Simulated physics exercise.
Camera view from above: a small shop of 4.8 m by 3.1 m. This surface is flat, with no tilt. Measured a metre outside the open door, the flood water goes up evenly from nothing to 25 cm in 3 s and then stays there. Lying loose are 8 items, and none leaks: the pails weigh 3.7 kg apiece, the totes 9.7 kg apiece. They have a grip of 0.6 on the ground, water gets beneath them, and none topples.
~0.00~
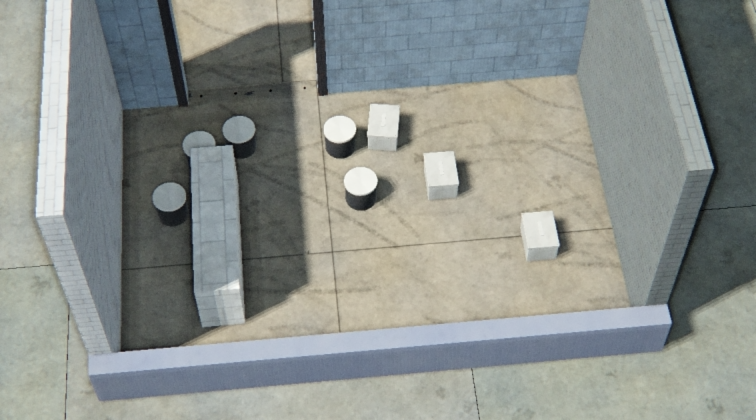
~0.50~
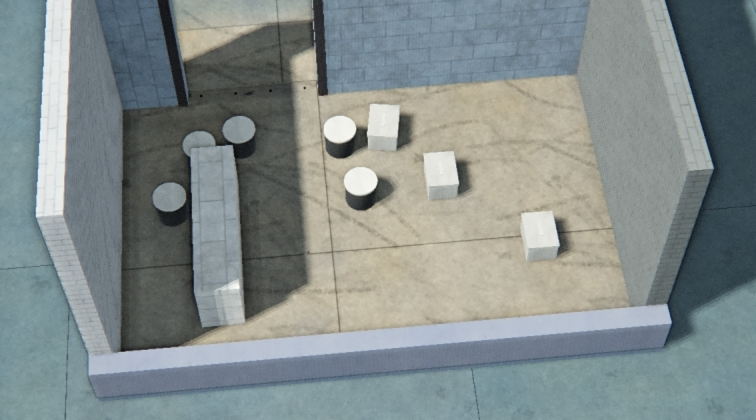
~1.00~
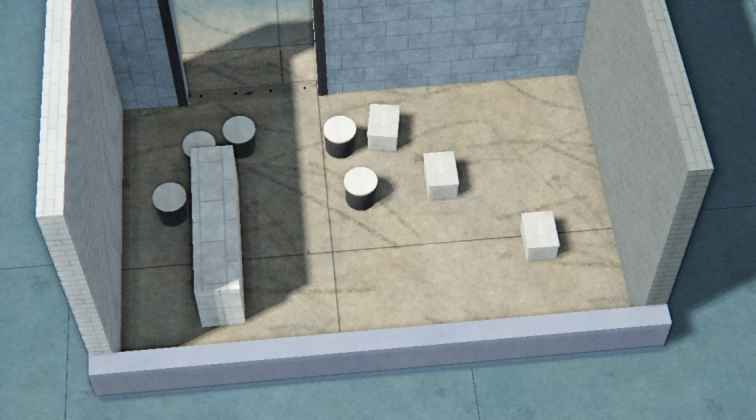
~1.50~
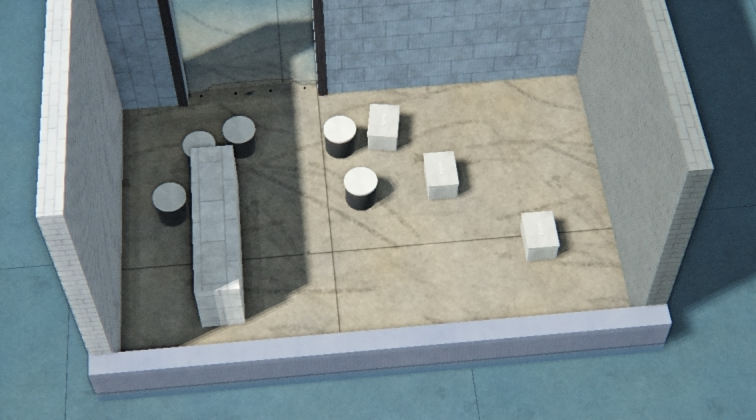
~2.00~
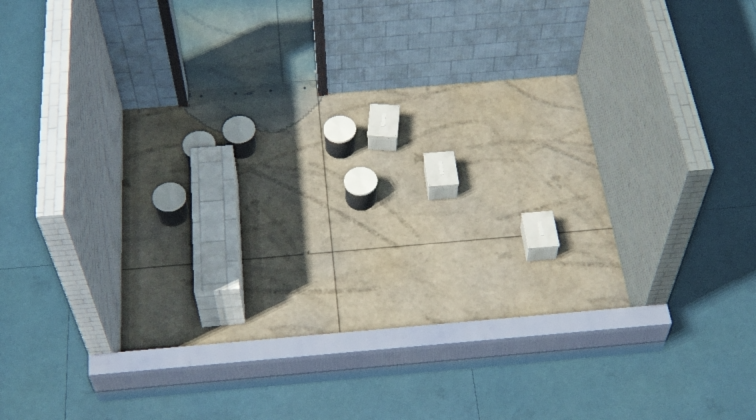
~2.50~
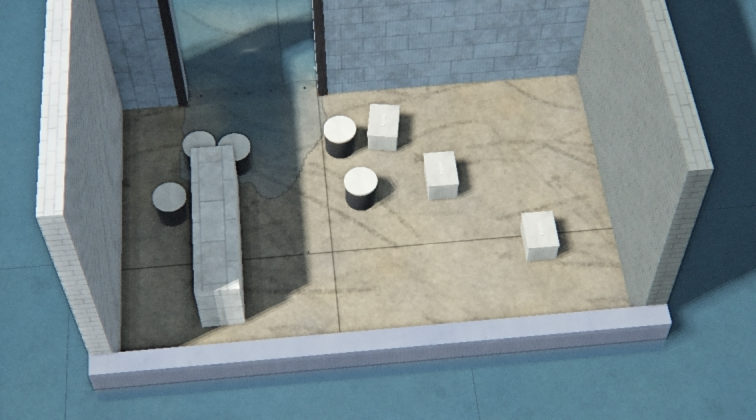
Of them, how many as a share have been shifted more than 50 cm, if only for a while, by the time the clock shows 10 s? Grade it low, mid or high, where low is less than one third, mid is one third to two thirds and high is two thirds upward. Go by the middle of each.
Grade: High.
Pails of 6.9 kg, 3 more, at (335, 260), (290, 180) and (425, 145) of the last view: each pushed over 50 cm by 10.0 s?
In the same order as the question: Farther, farther, not as far.
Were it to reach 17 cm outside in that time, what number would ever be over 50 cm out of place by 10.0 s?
Under that setup the answer is 5.
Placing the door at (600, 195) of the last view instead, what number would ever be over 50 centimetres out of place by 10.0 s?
Count: 7.
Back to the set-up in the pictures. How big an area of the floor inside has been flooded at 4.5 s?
I'd put it close to 8.5 m2.
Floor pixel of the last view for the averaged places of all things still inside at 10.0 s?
Close to (419, 196).
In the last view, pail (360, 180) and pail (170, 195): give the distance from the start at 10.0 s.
They've ended up 120 cm and 200 cm away, in that order.
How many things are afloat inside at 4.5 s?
At that time the total is 2.
After 3.5 s 1 of 8 are over 50 cm from their spots; 1 afloat.
After 4.5 s 4 of 8 are over 50 cm from their spots; 2 afloat.
After 7.0 s 5 of 8 are over 50 cm from their spots; 3 afloat.
After 10.0 s 6 of 8 are over 50 cm from their spots, and 6 have been at some point; 4 afloat.
